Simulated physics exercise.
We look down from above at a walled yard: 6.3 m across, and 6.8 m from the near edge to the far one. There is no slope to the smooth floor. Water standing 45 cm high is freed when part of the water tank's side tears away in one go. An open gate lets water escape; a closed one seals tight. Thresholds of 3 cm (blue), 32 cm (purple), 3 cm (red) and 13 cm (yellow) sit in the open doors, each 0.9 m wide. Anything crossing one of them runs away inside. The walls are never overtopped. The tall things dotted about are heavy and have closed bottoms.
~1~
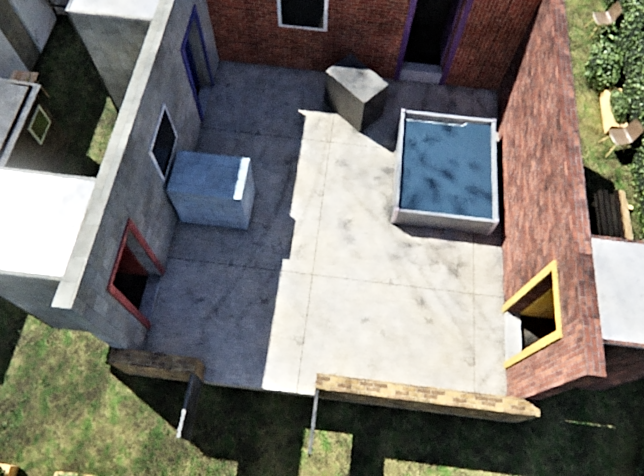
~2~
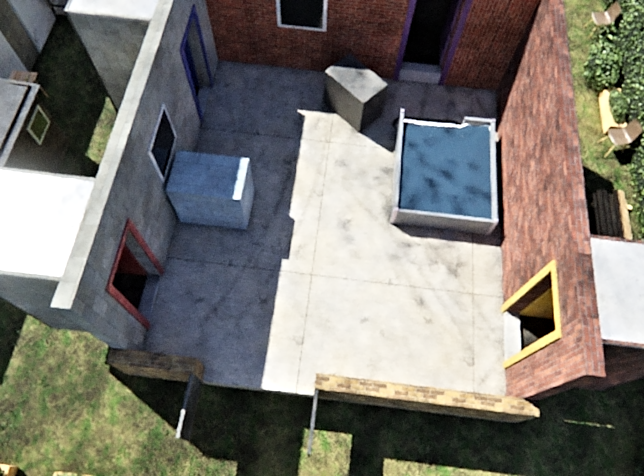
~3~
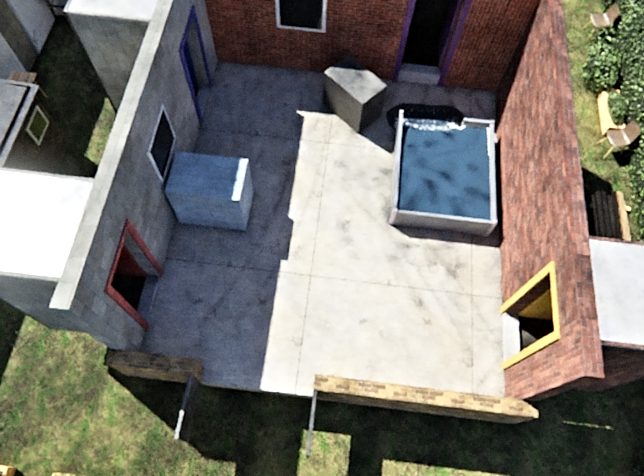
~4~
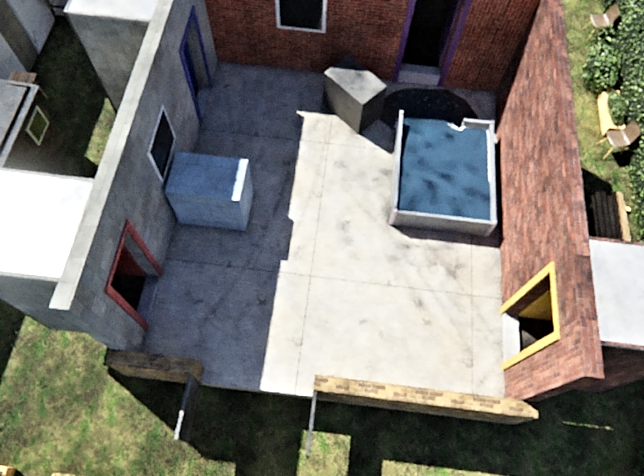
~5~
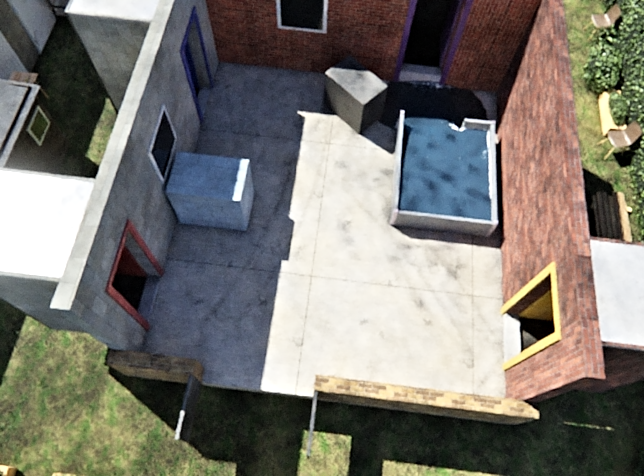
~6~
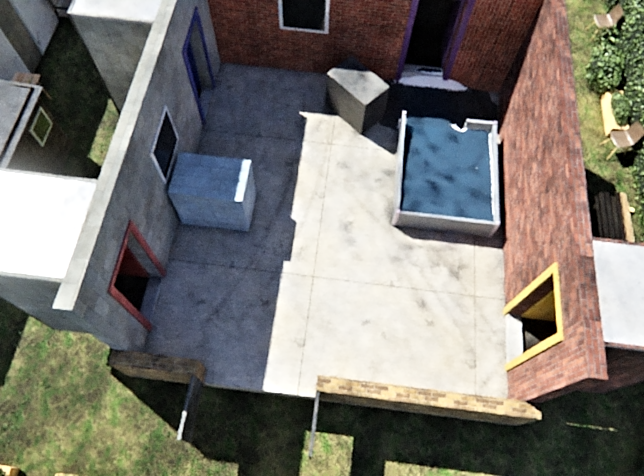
Water pours through a gap in the tank's far side and spreads toward the brick wall.
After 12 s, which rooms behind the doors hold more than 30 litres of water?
Room by room: Behind the blue door more than 30 litres, behind the purple door 30 litres at most, behind the red door 30 litres at most, behind the yellow door 30 litres at most.
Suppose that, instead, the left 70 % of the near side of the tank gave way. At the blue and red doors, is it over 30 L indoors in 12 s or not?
Here's how it goes: Blue falls short, red exceeds it.
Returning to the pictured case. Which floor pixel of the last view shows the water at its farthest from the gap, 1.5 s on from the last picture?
I'd put it close to (259, 71).
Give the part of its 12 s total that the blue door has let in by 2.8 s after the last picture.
I'd say close to 15 percent.
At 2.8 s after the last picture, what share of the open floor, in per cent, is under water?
About 25 per cent.
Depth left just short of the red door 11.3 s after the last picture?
It's about 2.0 cm.
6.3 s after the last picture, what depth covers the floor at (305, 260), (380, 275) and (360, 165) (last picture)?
Listed order: 1 / 1 / 2 cm.
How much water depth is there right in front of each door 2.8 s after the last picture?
Door by door, in cm: Blue reads 10, purple reads 23, red reads 0, yellow reads 0.
Then, 0.7 s after the last picture water covers 10 % of the floor and is deepest (32 cm) near (419, 88); blue door not reached, purple door 31 cm at the sill, 1 L in, red door not reached, yellow door not reached.
Then, 1.5 s after the last picture water covers 15 % of the floor and is deepest (32 cm) near (361, 95); blue door not reached, purple door 31 cm at the sill, 2 L in, red door not reached, yellow door not reached.
Then, 2.8 s after the last picture water covers 25 % of the floor and is deepest (27 cm) near (361, 95); blue door 10 cm at the sill, 12 L in, purple door 23 cm at the sill, 2 L in, red door not reached, yellow door not reached.
Then, 6.3 s after the last picture water covers 55 % of the floor and is deepest (16 cm) near (484, 135); blue door 6 cm at the sill, 74 L in, purple door 14 cm at the sill, 2 L in, red door 1 cm at the sill, 0 L in, yellow door 2 cm at the sill, 0 L in.
Then, 11.3 s after the last picture water covers 85 % of the floor and is deepest (11 cm) near (491, 96); blue door 5 cm at the sill, 91 L in, purple door 10 cm at the sill, 2 L in, red door 2 cm at the sill, 0 L in, yellow door 2 cm at the sill, 0 L in.
